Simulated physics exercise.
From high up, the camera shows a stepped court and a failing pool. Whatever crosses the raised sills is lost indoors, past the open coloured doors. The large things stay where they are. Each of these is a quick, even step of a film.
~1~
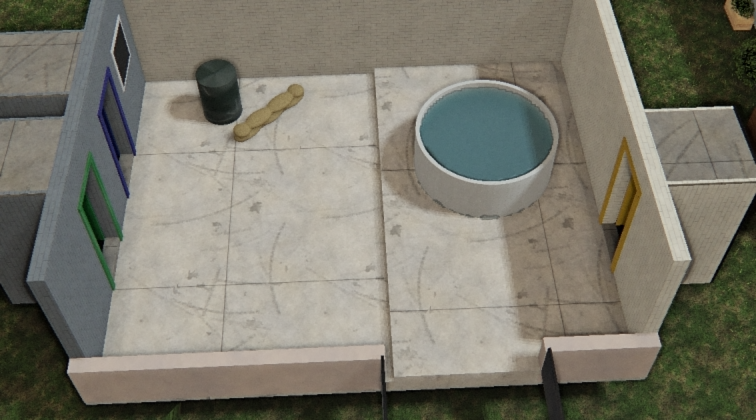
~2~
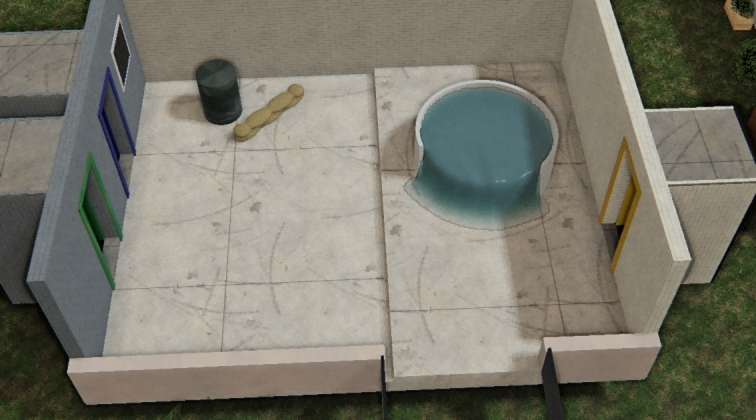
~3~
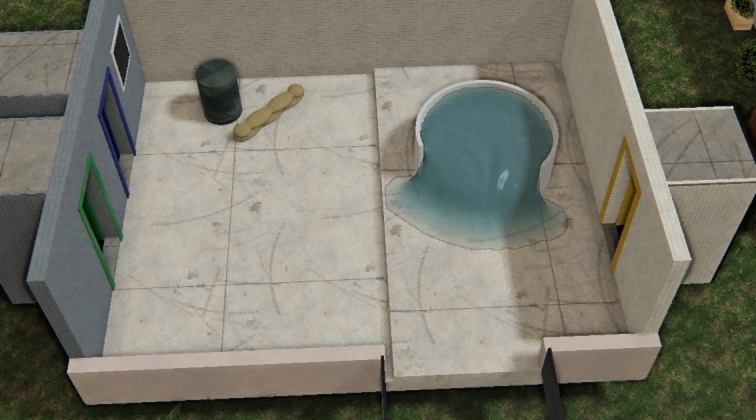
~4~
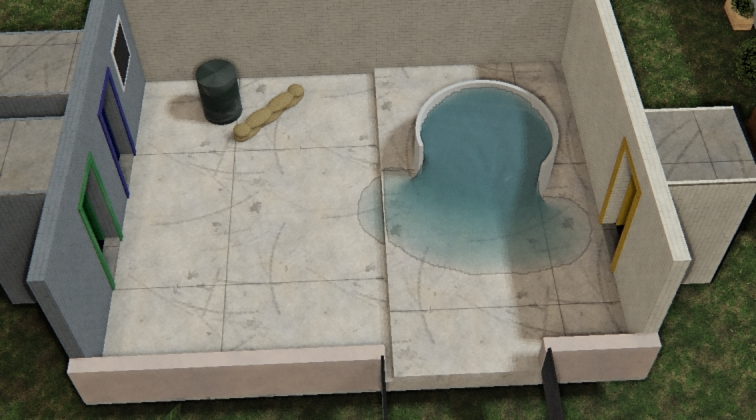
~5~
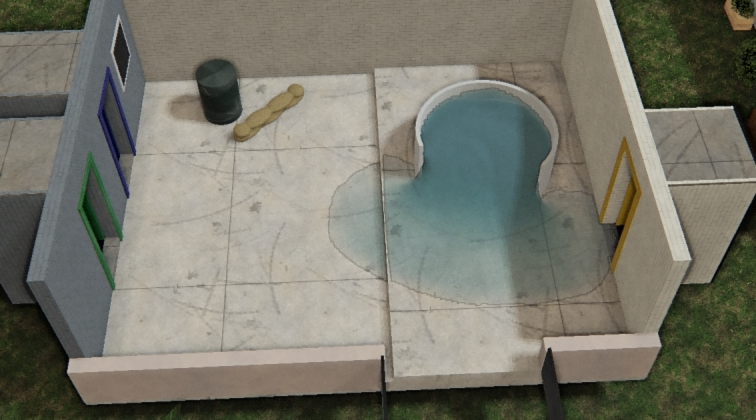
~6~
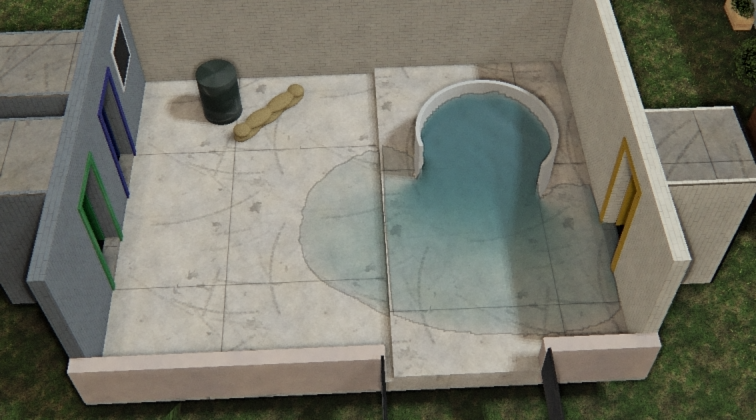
Water pouring from a gap in a round white pool, spreading forward and sideways across a pale, walled stepped court.
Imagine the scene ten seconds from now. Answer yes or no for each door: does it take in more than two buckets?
Green door: No; blue door: No; yellow door: Yes.
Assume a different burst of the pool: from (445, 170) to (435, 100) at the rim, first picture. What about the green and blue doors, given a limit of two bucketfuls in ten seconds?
Note: Green crosses the line, blue crosses the line.
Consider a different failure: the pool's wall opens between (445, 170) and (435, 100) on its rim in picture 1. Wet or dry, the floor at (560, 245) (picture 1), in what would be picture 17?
Untouched.
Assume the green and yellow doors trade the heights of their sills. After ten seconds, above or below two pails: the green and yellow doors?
Green door: Over the mark; yellow door: Under the mark.
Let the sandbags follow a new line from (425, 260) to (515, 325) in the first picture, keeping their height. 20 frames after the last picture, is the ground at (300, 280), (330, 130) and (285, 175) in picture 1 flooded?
First point inundated, second still bare, third still bare.
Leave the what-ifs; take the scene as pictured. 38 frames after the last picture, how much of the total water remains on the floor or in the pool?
That works out to about 58 percent.
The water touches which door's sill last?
It would be the blue door.
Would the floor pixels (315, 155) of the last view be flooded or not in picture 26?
By then I'd expect it to be not yet wet.
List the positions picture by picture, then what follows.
The first frame shows the round pool at (486, 133) is whole and still.
In the second frame, water pours out at (474, 206) and has run to (411, 183).
In the third frame, water pours out at (474, 206) and has run to (563, 220).
In the fourth frame, water pours out at (473, 208) and has run to (586, 230).
In the fifth frame, the front is at (335, 207), out from the gap at (473, 208).
In the sixth frame, water pours out at (473, 208) and has run to (308, 249).
A moment on, water covers 45 % of the floor; the green door not reached, the blue door not reached, the yellow door over two buckets in.
Next, water covers 50 % of the floor; the green door not reached, the blue door not reached, the yellow door over two buckets in.
Then, water covers 50 % of the floor; the green door wet at the sill, nothing in, the blue door not reached, the yellow door far over two buckets in.
Later, water covers 75 % of the floor; the green door under two buckets in, the blue door wet at the sill, nothing in, the yellow door far over two buckets in.
In the end, water covers 95 % of the floor; the green door under two buckets in, the blue door wet at the sill, nothing in, the yellow door far over two buckets in.
